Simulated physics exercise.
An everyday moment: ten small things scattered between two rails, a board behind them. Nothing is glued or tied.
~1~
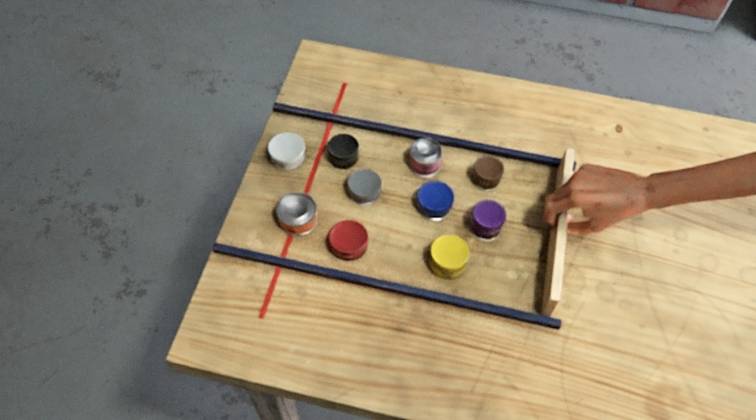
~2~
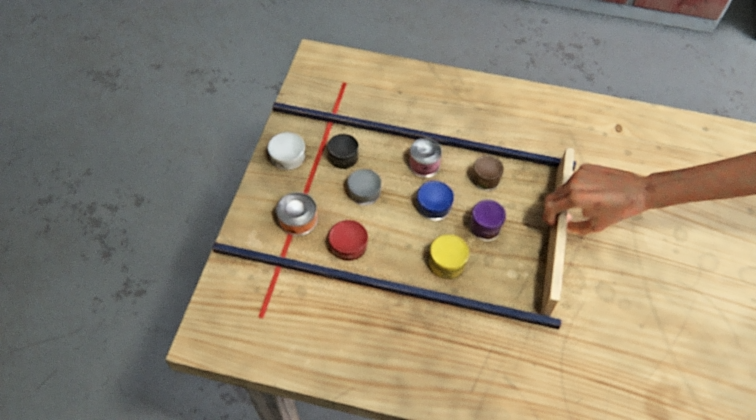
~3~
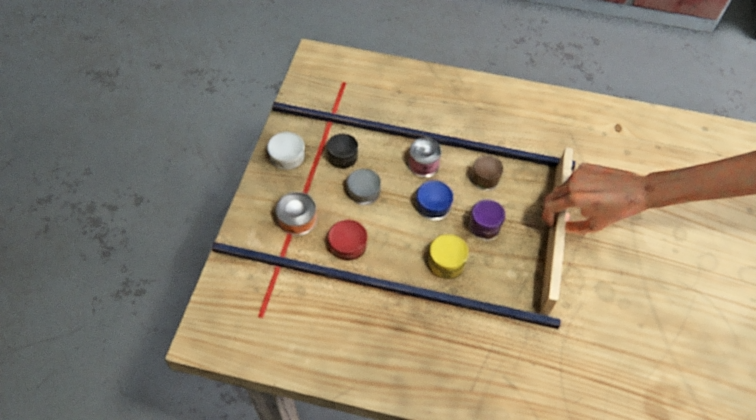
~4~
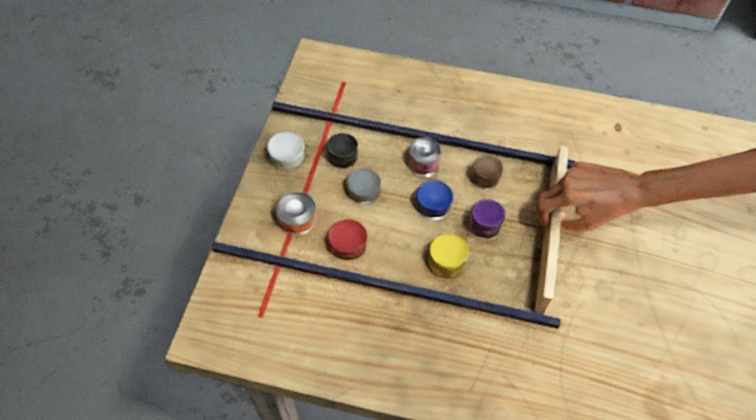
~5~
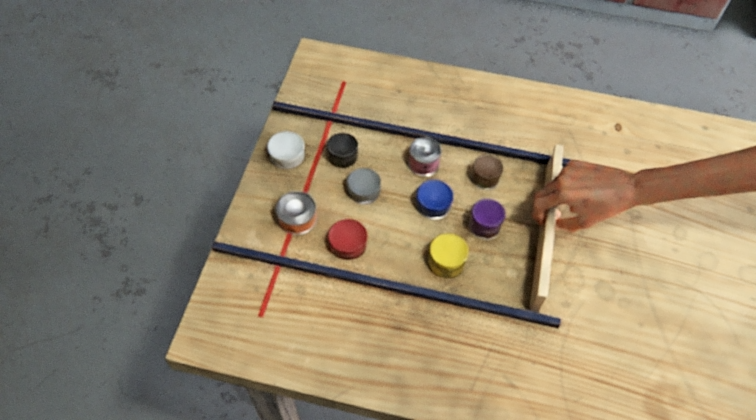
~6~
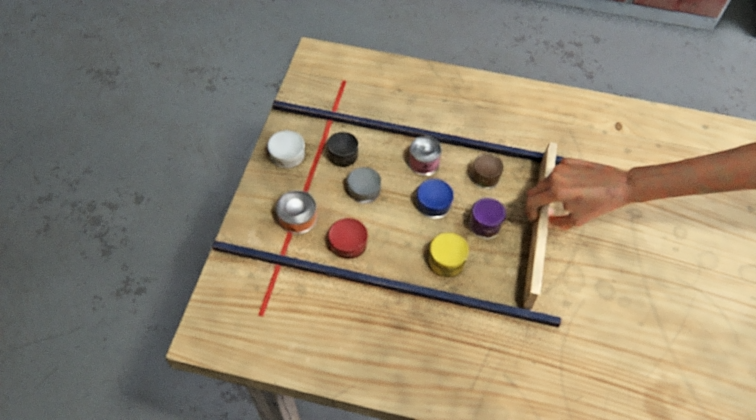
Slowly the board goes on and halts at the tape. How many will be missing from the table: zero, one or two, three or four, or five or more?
In the end the number that fall off is one or two.
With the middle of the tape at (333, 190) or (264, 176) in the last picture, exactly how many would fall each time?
Try by try, 0 and 6.
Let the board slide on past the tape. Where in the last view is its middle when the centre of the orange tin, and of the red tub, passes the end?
Its middle is around (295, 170) and around (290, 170).
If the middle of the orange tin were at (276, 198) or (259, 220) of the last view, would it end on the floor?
The orange tin is kept; is lost.
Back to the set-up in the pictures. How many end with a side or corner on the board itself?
In contact: 4.
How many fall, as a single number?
Exactly 1.
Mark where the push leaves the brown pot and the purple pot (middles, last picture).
Near (309, 133) and (289, 183).
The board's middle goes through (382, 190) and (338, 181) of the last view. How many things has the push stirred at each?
9 and 10.
A little later, none off yet; white tin at rest near (287, 149); orange tin at rest near (297, 212); black tub at rest near (343, 150).
Next, none off yet; white tin at rest near (287, 149); orange tin moving near (290, 209); black tub shifted a little near (328, 150).
When it is over, the number that fall off is one or two; down, white tin.
